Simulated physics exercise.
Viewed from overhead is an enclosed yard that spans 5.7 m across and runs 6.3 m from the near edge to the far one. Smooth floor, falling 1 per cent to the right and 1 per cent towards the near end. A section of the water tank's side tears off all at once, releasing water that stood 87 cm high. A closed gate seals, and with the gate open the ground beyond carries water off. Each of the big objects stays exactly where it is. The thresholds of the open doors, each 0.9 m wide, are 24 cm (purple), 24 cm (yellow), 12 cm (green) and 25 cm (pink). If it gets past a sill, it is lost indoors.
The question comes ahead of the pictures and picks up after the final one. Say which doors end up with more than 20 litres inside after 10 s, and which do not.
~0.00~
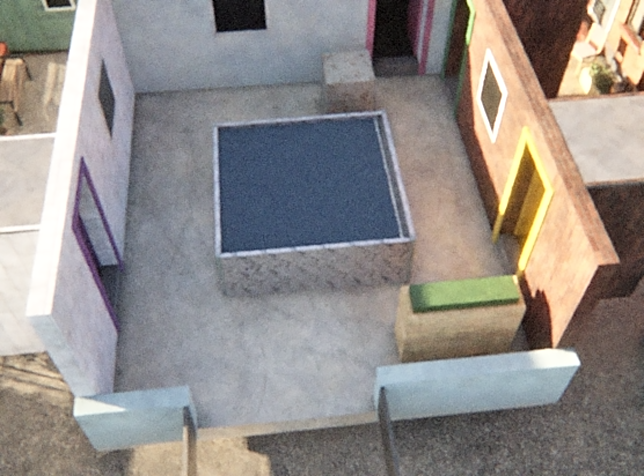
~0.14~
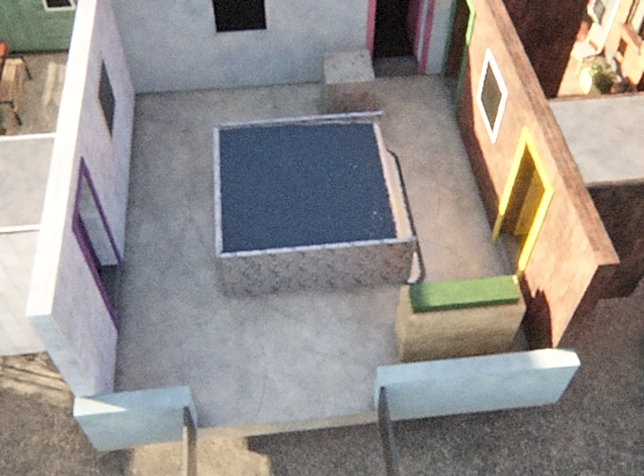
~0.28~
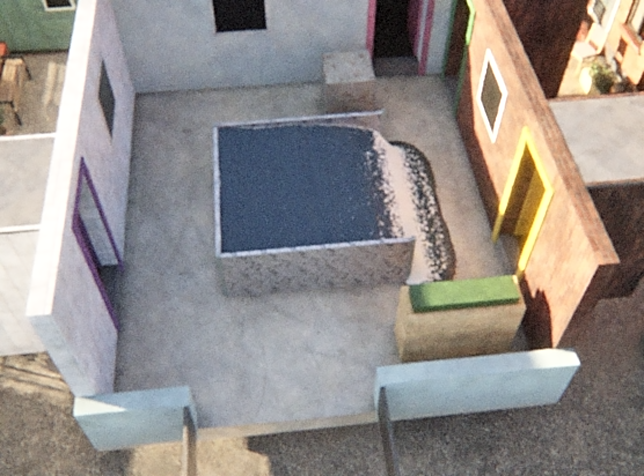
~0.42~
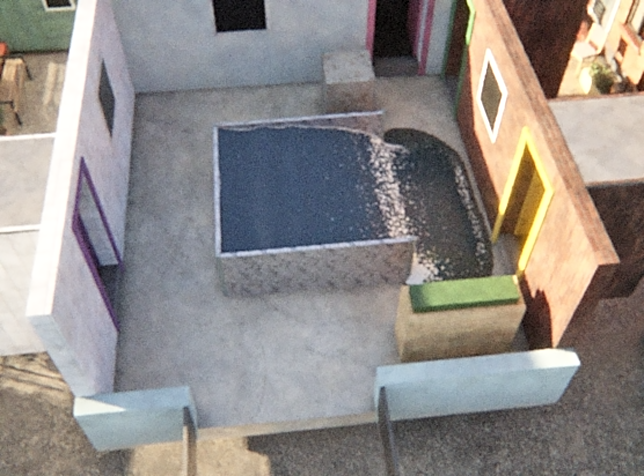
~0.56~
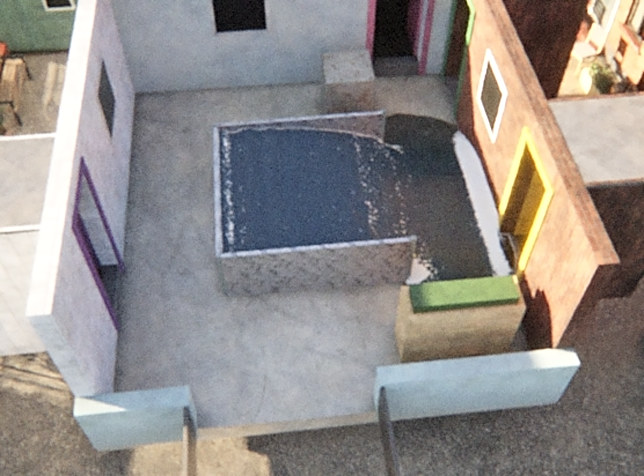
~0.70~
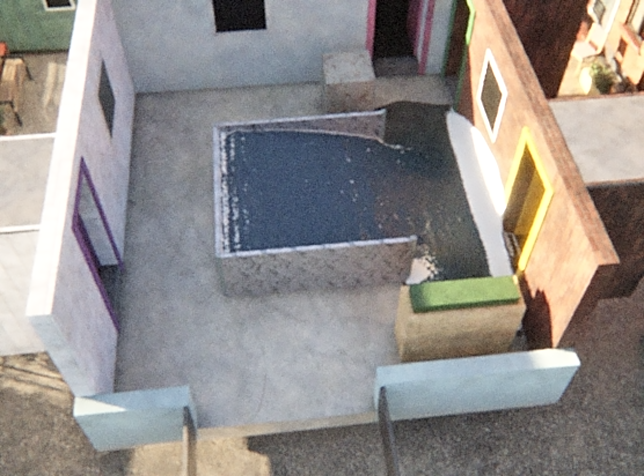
Purple door not more than 20 litres inside, yellow door more than 20 litres inside, green door more than 20 litres inside, pink door more than 20 litres inside.
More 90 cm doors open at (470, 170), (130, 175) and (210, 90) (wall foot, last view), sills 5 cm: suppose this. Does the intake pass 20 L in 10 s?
Result in order - more than that, more than that, more than that.
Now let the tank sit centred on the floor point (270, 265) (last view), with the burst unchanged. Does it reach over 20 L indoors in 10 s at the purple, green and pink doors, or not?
For the purple door, the amount is acceptable; for the green door, the amount is too high; for the pink door, the amount is too high.
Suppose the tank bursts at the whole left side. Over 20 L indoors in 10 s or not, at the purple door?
Then: Purple above.
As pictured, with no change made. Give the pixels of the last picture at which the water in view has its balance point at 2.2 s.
Centre: Roughly (393, 215) px.
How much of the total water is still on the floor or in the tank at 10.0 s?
It comes to near 72 per cent.
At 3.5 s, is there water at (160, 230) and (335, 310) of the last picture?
Untouched, soaked.
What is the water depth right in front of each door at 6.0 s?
Depths: Purple door 15 cm, yellow door 17 cm, green door 20 cm, pink door 19 cm.
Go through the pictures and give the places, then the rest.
The first picture shows still water, 87 cm deep, in the water tank at (308, 182).
In the second picture, the front is at a hidden place, 1.4 m from the gap at (392, 201); 0.5 m2 of floor is under water; 87 cm left at the back of the water tank.
In the third picture, water pours out at (392, 201) and has run 1.5 m, to a hidden place; typically 13 cm deep outside, 87 cm at the water tank's back.
In the fourth picture, the front is at a hidden place, 1.9 m from the gap at (392, 203); 4.0 m2 of floor is under water; 86 cm left at the back of the water tank.
In the fifth picture, water pours out at (392, 203) and has run 2.3 m, to a hidden place; typically 15 cm deep outside, 81 cm at the water tank's back.
In the sixth picture, the front is at (520, 332), 2.7 m from the gap at (392, 204); 6.1 m2 of floor is under water; 74 cm left at the back of the water tank.
After 1.4 s water covers 25 % of the floor and is deepest (68 cm) near (471, 214); purple door not reached, yellow door 54 cm at the sill, 91 L in, green door 19 cm at the sill, 1 L in, pink door 15 cm at the sill, 0 L in.
After 2.2 s water covers 45 % of the floor and is deepest (72 cm) near (535, 378); purple door not reached, yellow door 49 cm at the sill, 238 L in, green door 27 cm at the sill, 28 L in, pink door 45 cm at the sill, 32 L in.
After 3.5 s water covers 80 % of the floor and is deepest (41 cm) near (535, 378); purple door 17 cm at the sill, 0 L in, yellow door 36 cm at the sill, 369 L in, green door 31 cm at the sill, 136 L in, pink door 39 cm at the sill, 164 L in.
After 6.0 s water covers 100 % of the floor and is deepest (29 cm) near (220, 225); purple door 15 cm at the sill, 4 L in, yellow door 17 cm at the sill, 398 L in, green door 20 cm at the sill, 315 L in, pink door 19 cm at the sill, 197 L in.
After 10.0 s water covers 95 % of the floor and is deepest (21 cm) near (324, 151); purple door 14 cm at the sill, 4 L in, yellow door 17 cm at the sill, 398 L in, green door 11 cm at the sill, 344 L in, pink door 9 cm at the sill, 197 L in.
